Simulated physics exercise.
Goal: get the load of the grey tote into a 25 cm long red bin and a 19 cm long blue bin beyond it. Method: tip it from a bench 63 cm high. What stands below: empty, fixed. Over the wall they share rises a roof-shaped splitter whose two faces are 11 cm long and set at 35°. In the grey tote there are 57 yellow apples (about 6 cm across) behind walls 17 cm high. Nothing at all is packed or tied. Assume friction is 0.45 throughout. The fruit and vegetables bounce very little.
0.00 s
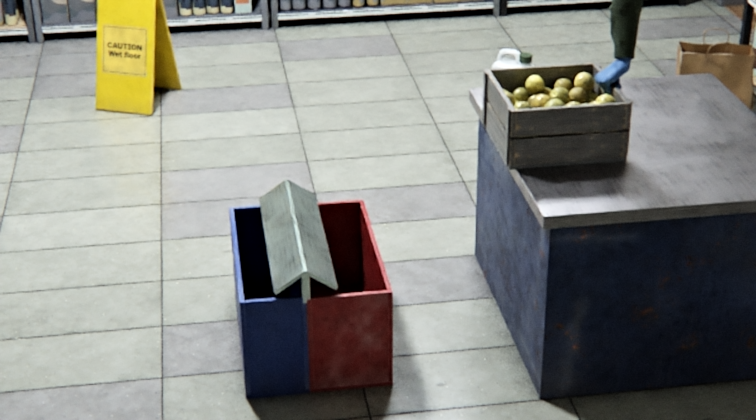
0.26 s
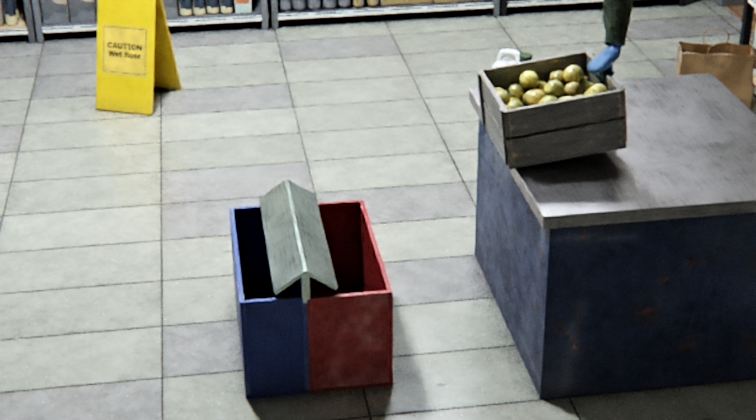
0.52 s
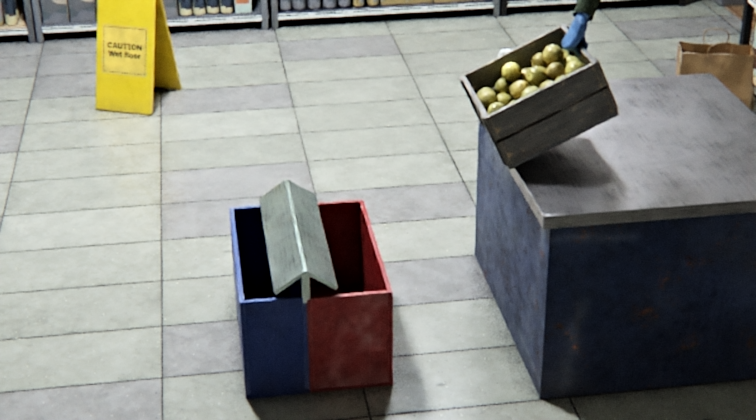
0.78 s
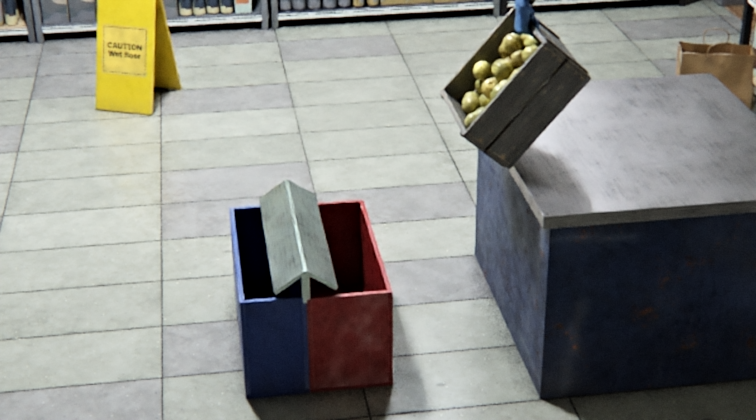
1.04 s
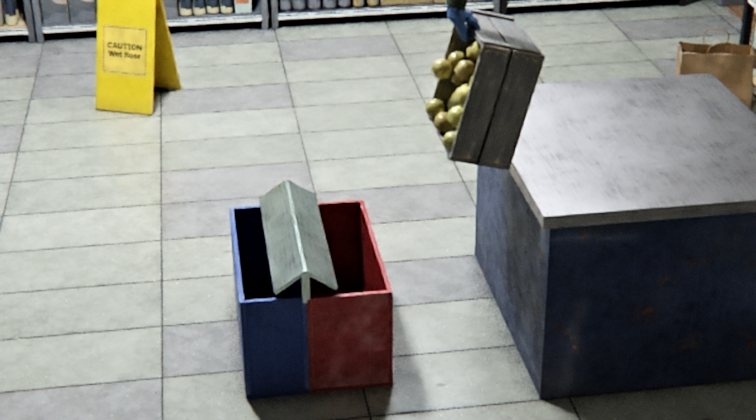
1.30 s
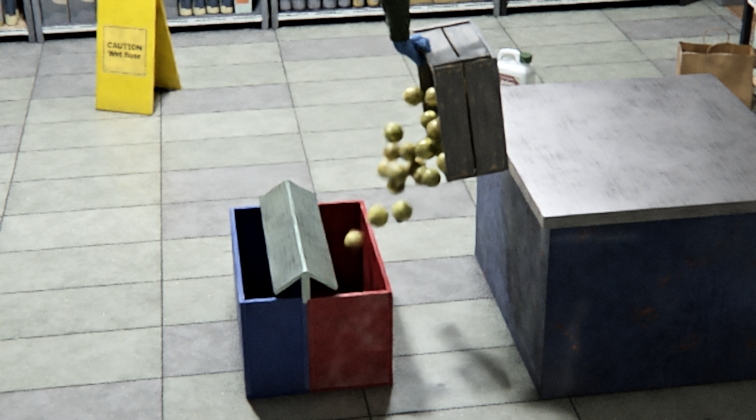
A grey crate of yellow apples, held by a blue-gloved hand, tilts and moves left off a bench until it is past upright on its side, and apples pour out above the red and blue bins with a roof-shaped splitter.
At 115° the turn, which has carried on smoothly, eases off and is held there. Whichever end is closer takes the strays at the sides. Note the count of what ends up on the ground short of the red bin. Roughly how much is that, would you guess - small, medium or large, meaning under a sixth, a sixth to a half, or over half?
Large, over half.
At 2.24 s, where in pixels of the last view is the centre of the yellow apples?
Centre: Approx. (394, 321).
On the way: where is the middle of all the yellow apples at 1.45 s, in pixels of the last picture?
Look near pixel (431, 148).
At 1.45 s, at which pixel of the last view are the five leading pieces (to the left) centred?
About (336, 283).
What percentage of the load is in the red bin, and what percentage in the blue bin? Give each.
Around 35 per cent and 0 per cent, in that order.
After 1.45 s, tilt 107°; 32 still in the grey tote, 6 in the red bin, 2 on the ground short of the red bin and 17 in the air.
After 1.64 s, tilt 114°; 11 still in the grey tote, 11 in the red bin, 7 on the ground short of the red bin and 28 in the air.
After 1.90 s, tilt 115°; 19 in the red bin, 23 on the ground short of the red bin and 15 in the air.
Final count (at 2.24 s), 20 in the red bin and 37 on the ground short of the red bin. Asked share, 37 of 57, 65 per cent.
